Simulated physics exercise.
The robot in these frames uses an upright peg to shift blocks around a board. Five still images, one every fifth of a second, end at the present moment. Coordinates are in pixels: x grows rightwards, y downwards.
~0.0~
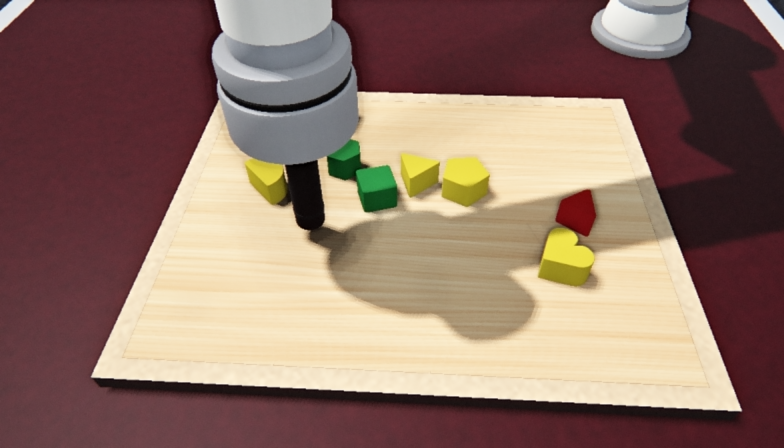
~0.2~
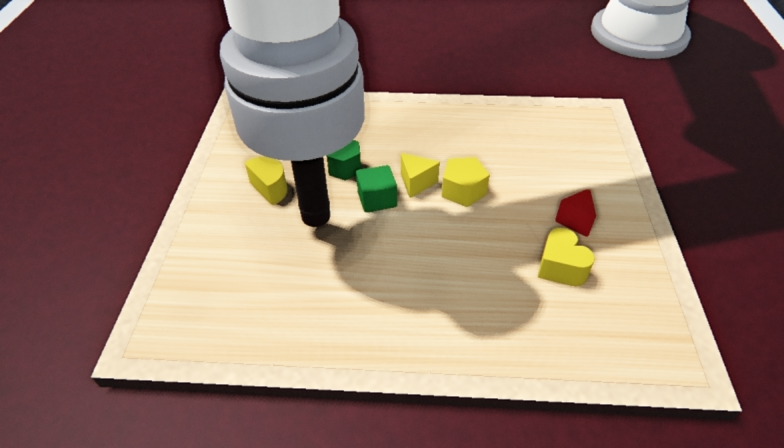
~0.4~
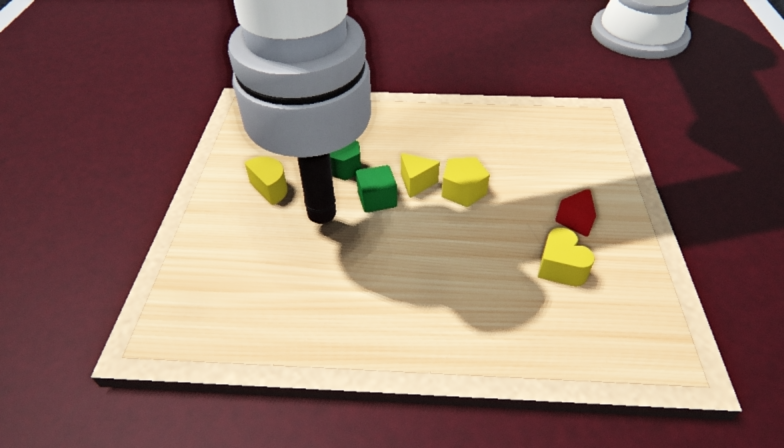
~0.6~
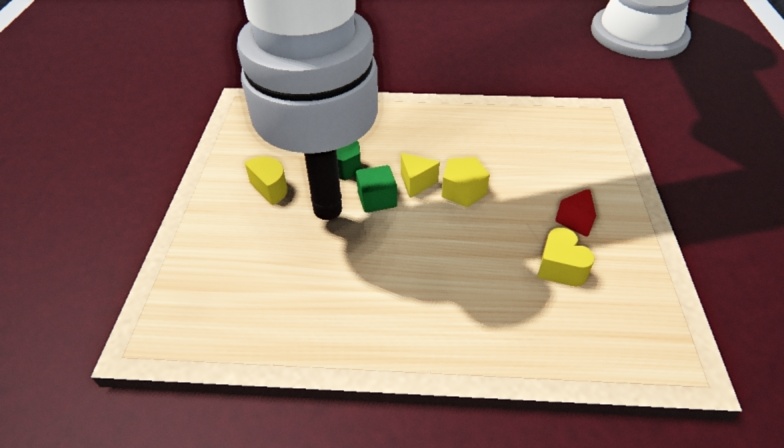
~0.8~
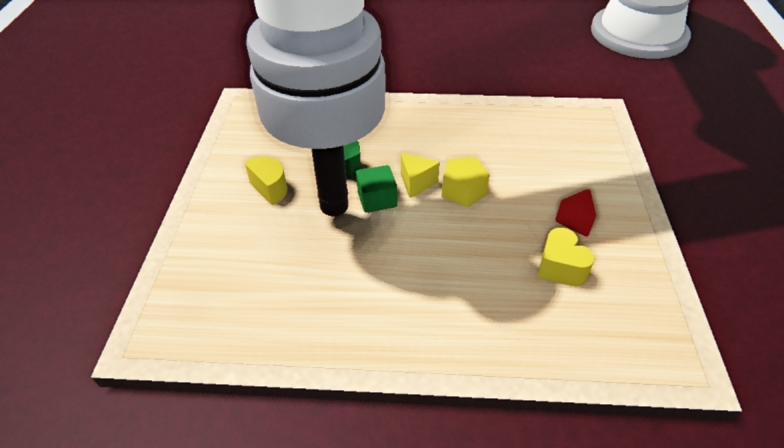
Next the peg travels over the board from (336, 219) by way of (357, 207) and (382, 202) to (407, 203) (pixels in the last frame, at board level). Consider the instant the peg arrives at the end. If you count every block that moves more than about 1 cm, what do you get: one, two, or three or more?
I expect two blocks to move.
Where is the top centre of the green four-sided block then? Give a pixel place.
Near (424, 165).
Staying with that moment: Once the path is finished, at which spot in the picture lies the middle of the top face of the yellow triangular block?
My best guess is (438, 149).
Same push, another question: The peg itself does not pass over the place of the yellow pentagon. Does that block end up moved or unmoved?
In the end it has not been moved.
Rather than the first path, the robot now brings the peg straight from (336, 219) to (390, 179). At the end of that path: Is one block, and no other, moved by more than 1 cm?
The answer is no.
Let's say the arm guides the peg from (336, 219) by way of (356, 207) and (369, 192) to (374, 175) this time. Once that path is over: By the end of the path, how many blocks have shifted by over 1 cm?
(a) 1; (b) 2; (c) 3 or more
The one that fits is b, 2.
What follows on the original path. Halfway along, peg at (369, 192); green four-sided block at (395, 170); yellow triangular block at (422, 161).
At the end, peg at (407, 192); green four-sided block at (424, 165), turned 45° anticlockwise; yellow triangular block at (438, 149), turned 45° anticlockwise; yellow pentagon in place.
